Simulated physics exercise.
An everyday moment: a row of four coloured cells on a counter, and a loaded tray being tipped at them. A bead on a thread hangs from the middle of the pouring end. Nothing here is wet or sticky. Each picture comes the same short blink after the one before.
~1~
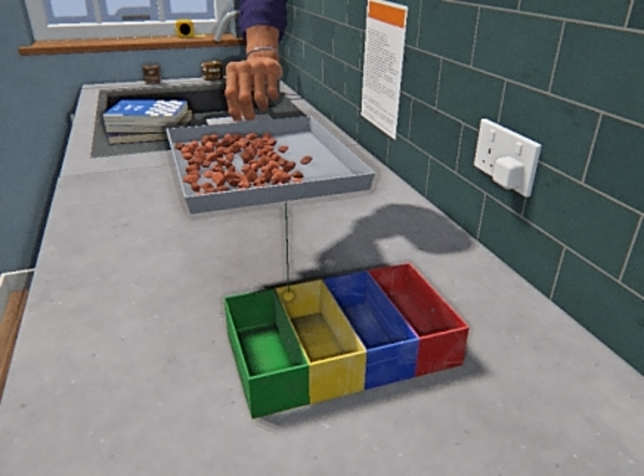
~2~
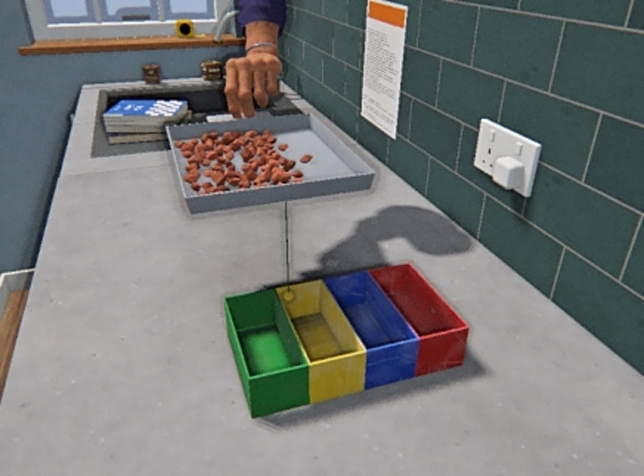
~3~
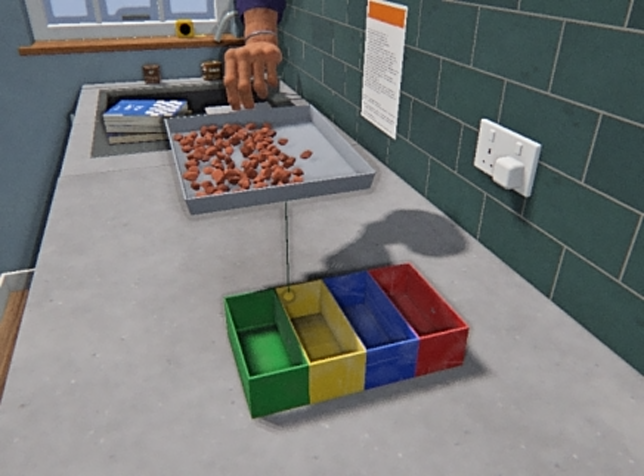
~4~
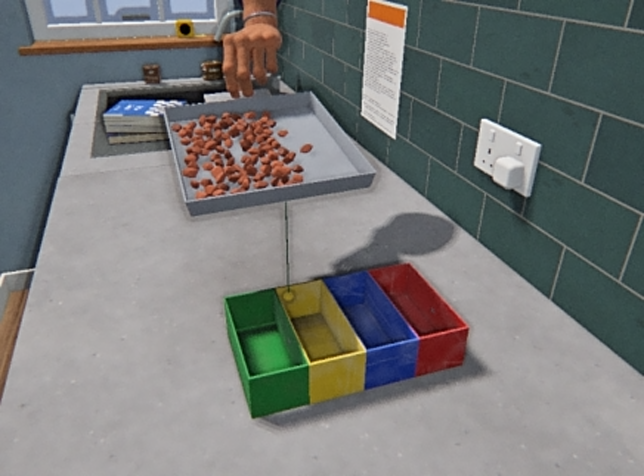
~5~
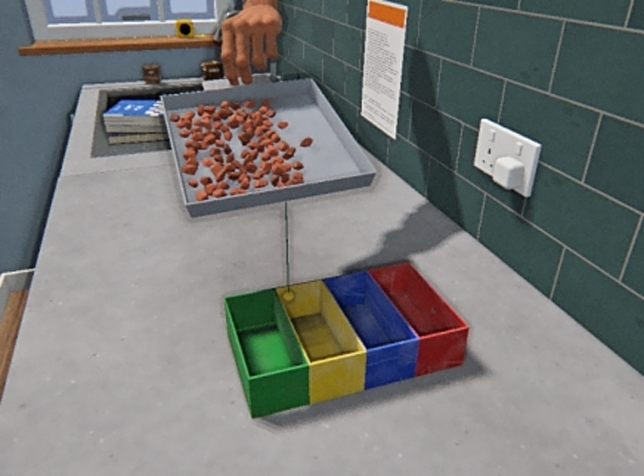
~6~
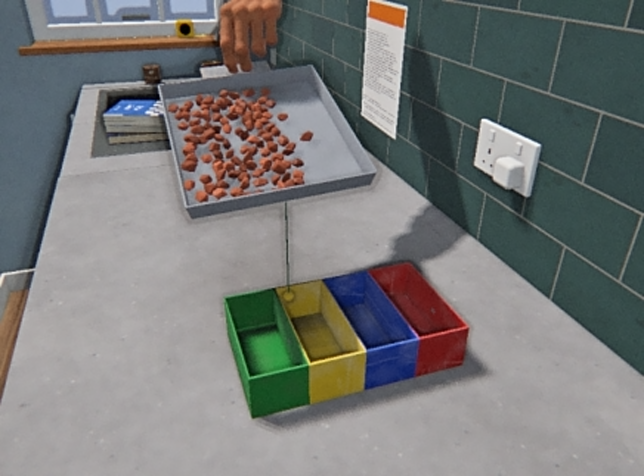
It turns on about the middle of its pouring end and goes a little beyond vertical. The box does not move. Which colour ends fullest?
The green cell gets the most.
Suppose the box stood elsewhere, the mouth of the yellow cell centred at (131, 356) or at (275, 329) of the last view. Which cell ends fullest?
First that red cell, then the green one.
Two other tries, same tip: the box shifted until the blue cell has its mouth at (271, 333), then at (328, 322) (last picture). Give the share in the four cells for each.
Roughly 100 per cent, and 100 per cent.
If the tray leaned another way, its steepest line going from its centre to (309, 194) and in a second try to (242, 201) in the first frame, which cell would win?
One: The cell in blue. Two: Green.
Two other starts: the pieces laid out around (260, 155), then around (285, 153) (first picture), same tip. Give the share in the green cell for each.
Near 40 % and 40 %.
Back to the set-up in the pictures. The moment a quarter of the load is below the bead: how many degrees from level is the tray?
At about 90°.
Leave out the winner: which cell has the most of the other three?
Second comes the yellow one.
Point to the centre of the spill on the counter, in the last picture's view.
Close to (197, 404).
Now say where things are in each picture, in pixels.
Corners of the pouring end (189, 195) and (371, 172), level; middle of the load (247, 158), bits of crushed brick; bead on its thread (289, 296); green cell (280, 388); yellow cell (337, 374); blue cell (391, 361); red cell (442, 348), in the first frame.
Corners of the pouring end (189, 195) and (371, 172), level; middle of the load (247, 157), in the second frame.
Corners of the pouring end (189, 197) and (371, 171), tipped barely, lowest at the left corner; middle of the load (247, 152), in the third frame.
Corners of the pouring end (189, 199) and (371, 171), tipped a little, lowest at the left corner; middle of the load (246, 146), in the fourth frame.
Corners of the pouring end (189, 202) and (372, 170), tipped a little, lowest at the left corner; middle of the load (246, 140), in the fifth frame.
Corners of the pouring end (189, 204) and (372, 170), tipped clearly, lowest at the left corner; middle of the load (245, 136); green cell (280, 388); yellow cell (337, 374); blue cell (391, 361); red cell (442, 348), in the sixth frame.
Just after the last frame, tray tipped steeply; every one on the tray.
A moment on, tray tipped past a quarter turn; roughly a third on the tray; roughly a quarter in the green cell; about a tenth in the yellow cell; roughly a third falling or outside the box.
Further on, tray tipped past a quarter turn; roughly a third in the green cell; about a tenth in the yellow cell; just a few in the blue cell; roughly half falling or outside the box.
When it is over, tray tipped past a quarter turn; roughly a third in the green cell; about a tenth in the yellow cell; just a few in the blue cell; not one in the red cell; roughly half outside the box.
